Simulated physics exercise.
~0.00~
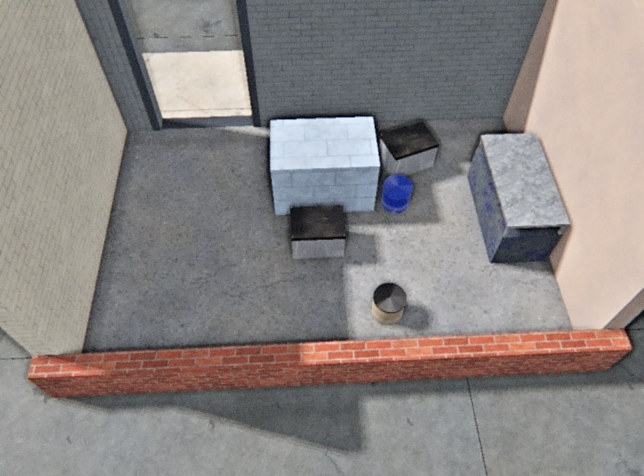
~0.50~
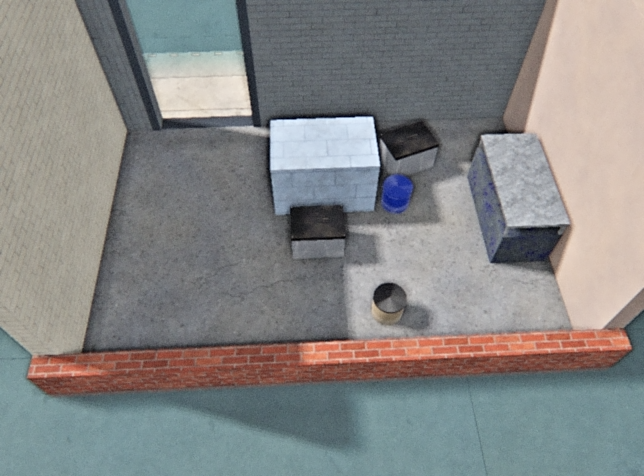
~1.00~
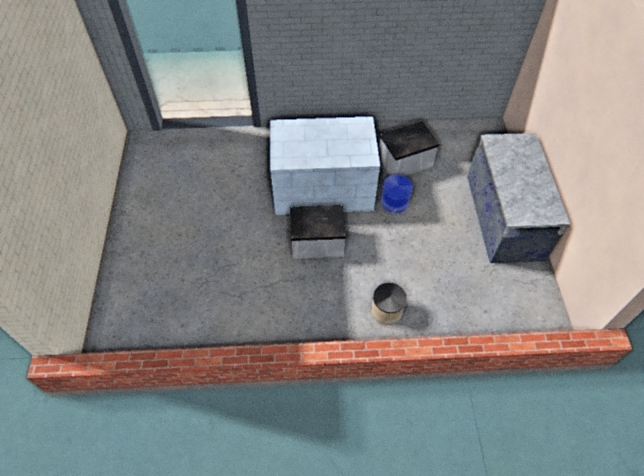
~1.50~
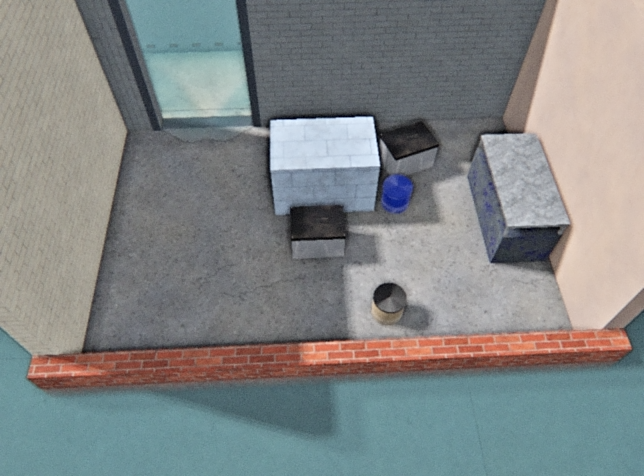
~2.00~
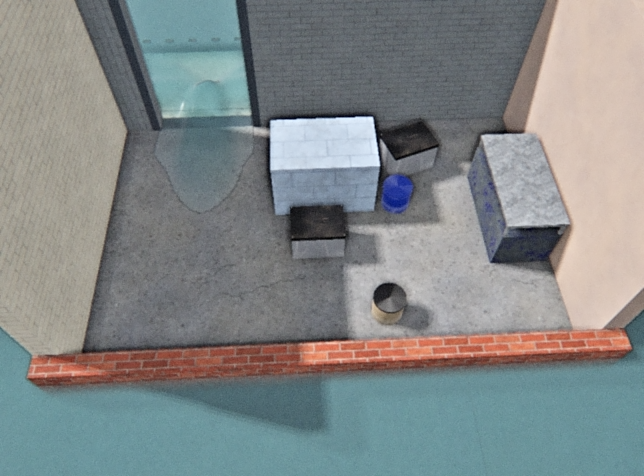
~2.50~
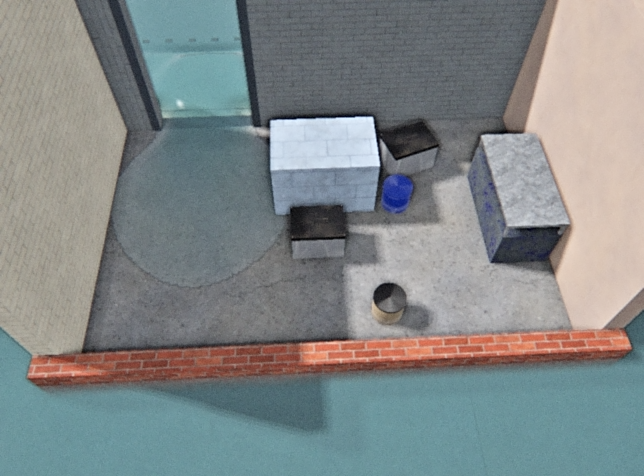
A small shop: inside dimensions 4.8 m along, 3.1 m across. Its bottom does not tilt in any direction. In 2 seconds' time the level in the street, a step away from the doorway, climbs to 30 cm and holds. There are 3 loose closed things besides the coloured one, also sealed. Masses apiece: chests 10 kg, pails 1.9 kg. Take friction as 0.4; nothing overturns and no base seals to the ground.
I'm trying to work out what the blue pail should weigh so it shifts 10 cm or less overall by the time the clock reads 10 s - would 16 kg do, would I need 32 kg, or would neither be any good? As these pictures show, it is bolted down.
It stays steady with the lesser amount.
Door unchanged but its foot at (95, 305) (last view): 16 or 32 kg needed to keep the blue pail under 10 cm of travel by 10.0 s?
Lab note: Upper mass required.
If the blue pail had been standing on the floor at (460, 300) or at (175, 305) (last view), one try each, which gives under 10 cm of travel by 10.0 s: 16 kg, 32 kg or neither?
Try by try, must use the heavier; must use the heavier.
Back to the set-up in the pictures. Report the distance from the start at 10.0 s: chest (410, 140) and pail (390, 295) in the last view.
150 cm, 250 cm.
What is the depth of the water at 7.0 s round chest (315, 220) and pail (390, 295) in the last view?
Close to 4 and 3 centimetres.
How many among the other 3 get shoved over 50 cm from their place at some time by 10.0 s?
By my count, 3.
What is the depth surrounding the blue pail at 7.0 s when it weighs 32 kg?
1 cm, roughly.
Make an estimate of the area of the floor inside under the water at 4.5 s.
Somewhere around 9.5 m2, roughly.
After 3.5 s the blue pail would be 0 cm from its start with 16 kg and 0 cm from its start with 32 kg; 0 cm of water round it then.
After 4.5 s the blue pail would be 0 cm from its start with 16 kg and 0 cm from its start with 32 kg; 0 cm of water round it then.
After 7.0 s the blue pail would be 0 cm from its start with 16 kg and 0 cm from its start with 32 kg; 1 cm of water round it then.
After 10.0 s the blue pail would be 0 cm from its start with 16 kg and 0 cm from its start with 32 kg; 11 cm of water round it then.
